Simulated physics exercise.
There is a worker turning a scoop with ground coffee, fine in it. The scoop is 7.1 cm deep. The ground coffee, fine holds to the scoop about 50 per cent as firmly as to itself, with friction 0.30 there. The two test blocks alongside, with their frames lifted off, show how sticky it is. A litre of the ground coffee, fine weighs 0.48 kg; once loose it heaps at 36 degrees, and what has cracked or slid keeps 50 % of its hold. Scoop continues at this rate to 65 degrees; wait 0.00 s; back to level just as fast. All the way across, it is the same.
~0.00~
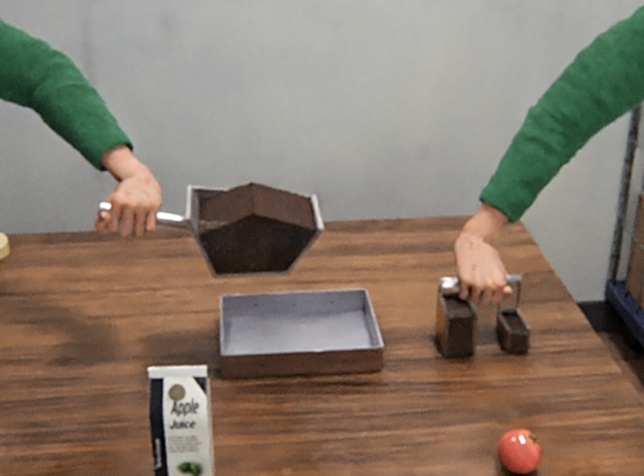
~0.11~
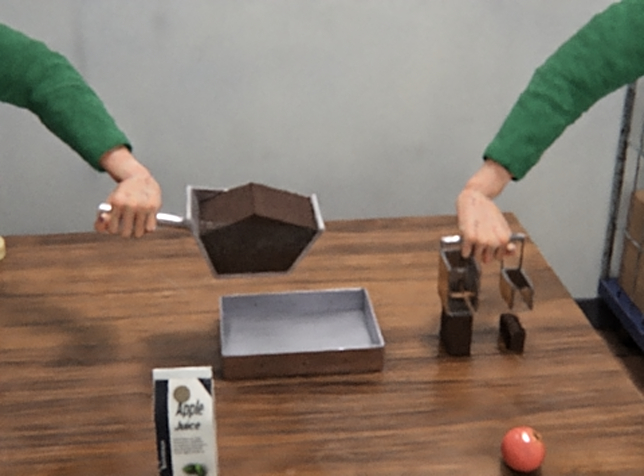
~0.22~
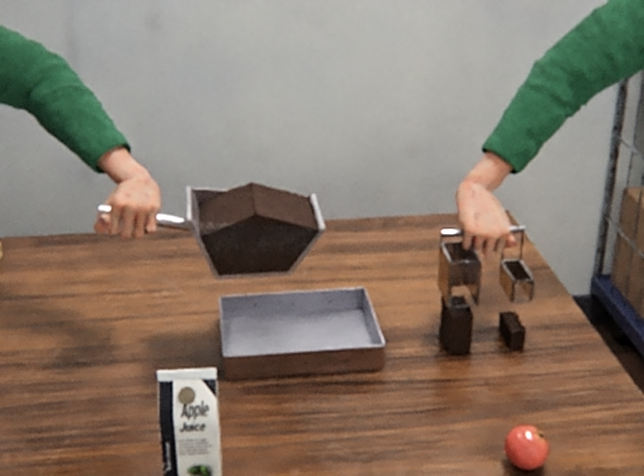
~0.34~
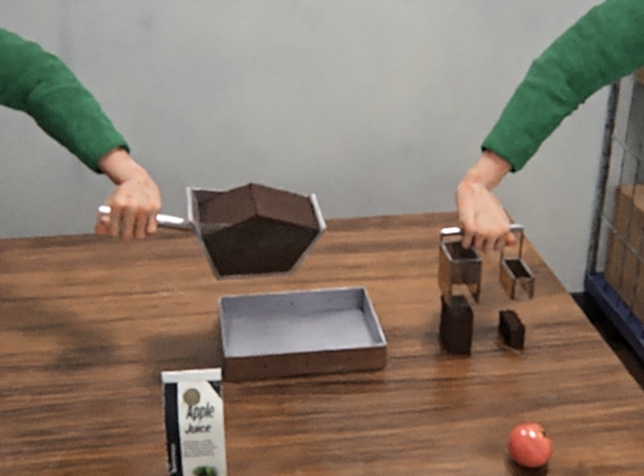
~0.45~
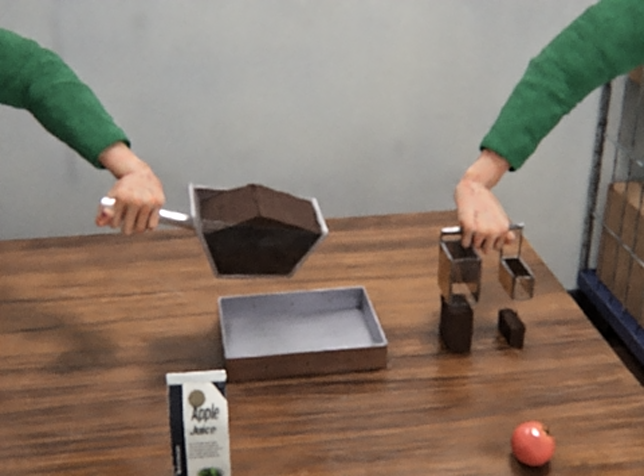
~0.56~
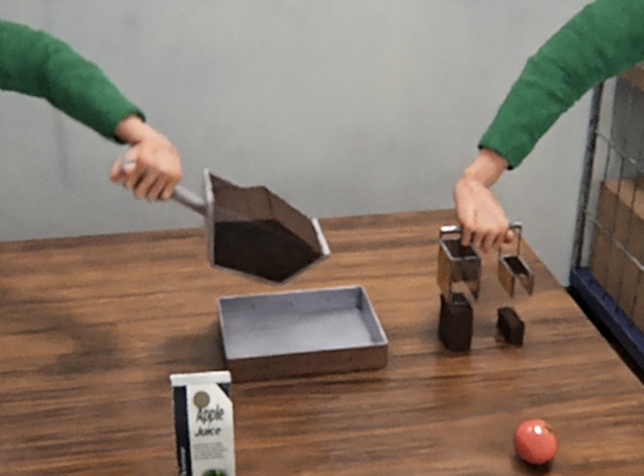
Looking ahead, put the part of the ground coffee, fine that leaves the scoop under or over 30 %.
You'll see it land south of 30 %.
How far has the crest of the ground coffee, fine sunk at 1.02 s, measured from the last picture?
I'd put it at close to 1.5 cm.
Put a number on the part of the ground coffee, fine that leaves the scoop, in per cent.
Estimate: Some 16 per cent.
After 0.77 s, the scoop is at 62 degrees and 0 % has left it.
After 1.02 s, the scoop is at 43 degrees and 4 % has left it.
After 1.27 s, the scoop is at 1 degrees and 17 % has left it.
After 1.52 s, the scoop is at 0 degrees and 17 % has left it.
After 1.86 s, at the end, the scoop is at 0 degrees and 17 % has left it.
